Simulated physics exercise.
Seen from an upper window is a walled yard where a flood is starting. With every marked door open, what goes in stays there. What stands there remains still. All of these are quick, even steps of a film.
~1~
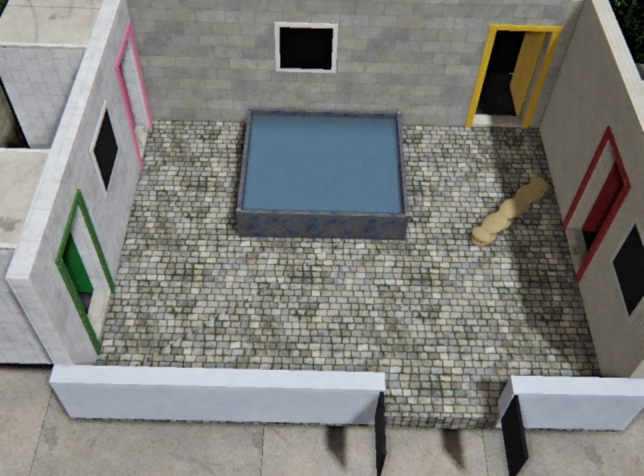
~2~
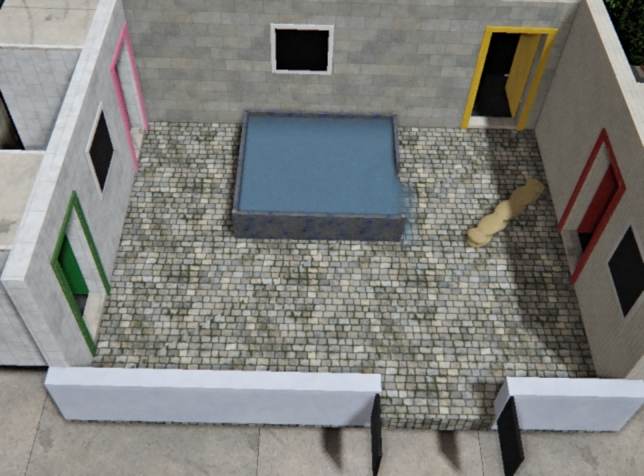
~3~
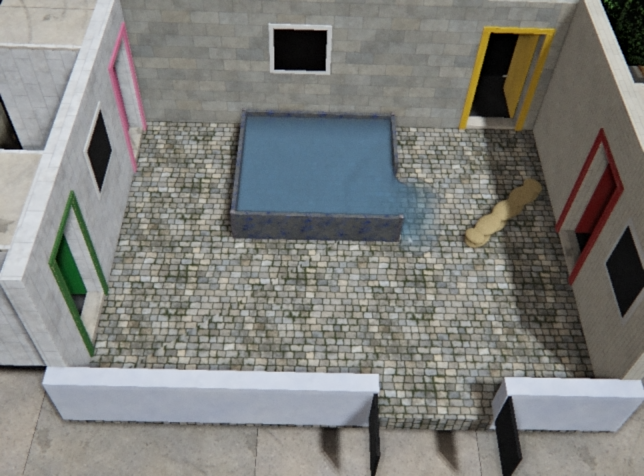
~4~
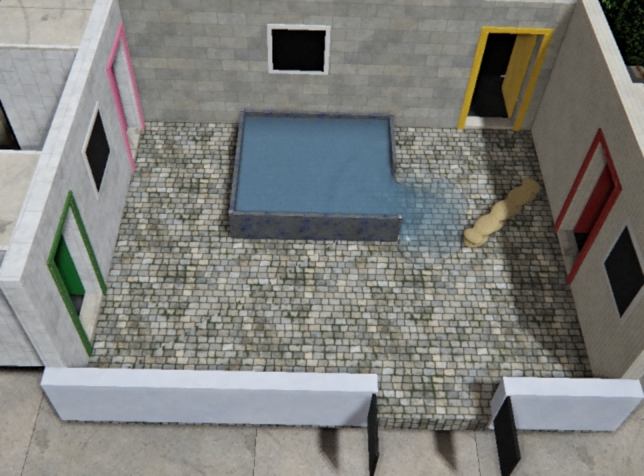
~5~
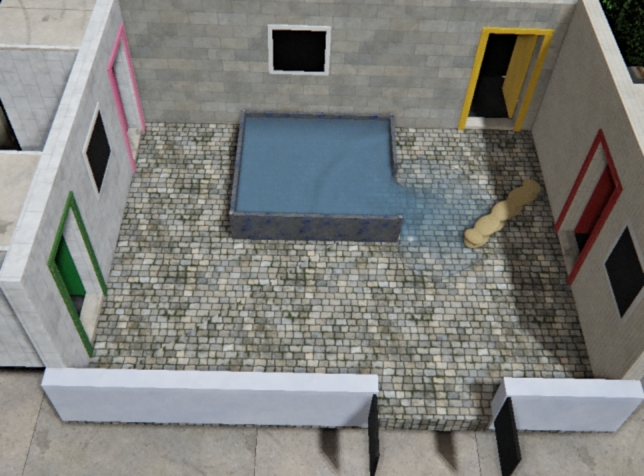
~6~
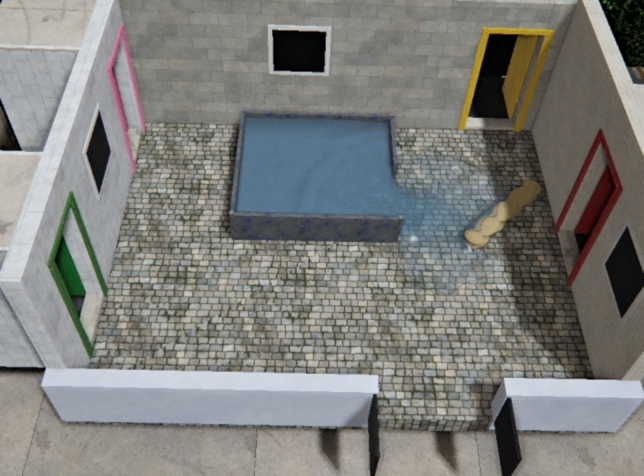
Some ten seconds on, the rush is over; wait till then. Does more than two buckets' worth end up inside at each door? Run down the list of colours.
The red door no, two at most; the yellow door yes, more than two; the pink door no, two at most; the green door no, two at most.
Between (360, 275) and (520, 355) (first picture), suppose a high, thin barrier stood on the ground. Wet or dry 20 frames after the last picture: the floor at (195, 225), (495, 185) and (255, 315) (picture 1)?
Taking the points in turn, they are high and dry, inundated and high and dry.
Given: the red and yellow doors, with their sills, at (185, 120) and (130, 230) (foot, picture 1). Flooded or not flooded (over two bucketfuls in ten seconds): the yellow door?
For the yellow door, it remains below.
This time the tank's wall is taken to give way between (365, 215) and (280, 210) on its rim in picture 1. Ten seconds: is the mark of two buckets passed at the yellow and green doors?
First yellow is not flooded, then green is flooded.
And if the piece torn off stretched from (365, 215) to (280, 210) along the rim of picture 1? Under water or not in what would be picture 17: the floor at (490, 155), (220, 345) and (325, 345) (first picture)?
Unwetted, submerged, submerged.
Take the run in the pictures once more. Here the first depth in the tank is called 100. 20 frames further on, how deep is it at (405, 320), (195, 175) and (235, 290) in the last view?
About 0, 0 and 0 percent, in that order.
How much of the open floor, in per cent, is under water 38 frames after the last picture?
Around 50 percent.
A moment on, water covers 20 % of the floor; the red door not reached, the yellow door not reached, the pink door not reached, the green door not reached.
Next, water covers 30 % of the floor; the red door wet at the sill, nothing in, the yellow door under two buckets in, the pink door not reached, the green door not reached.
Then, water covers 35 % of the floor; the red door wet at the sill, nothing in, the yellow door far over two buckets in, the pink door not reached, the green door not reached.
Later, water covers 50 % of the floor; the red door wet at the sill, nothing in, the yellow door far over two buckets in, the pink door not reached, the green door not reached.
In the end, water covers 75 % of the floor; the red door under two buckets in, the yellow door far over two buckets in, the pink door wet at the sill, nothing in, the green door wet at the sill, nothing in.
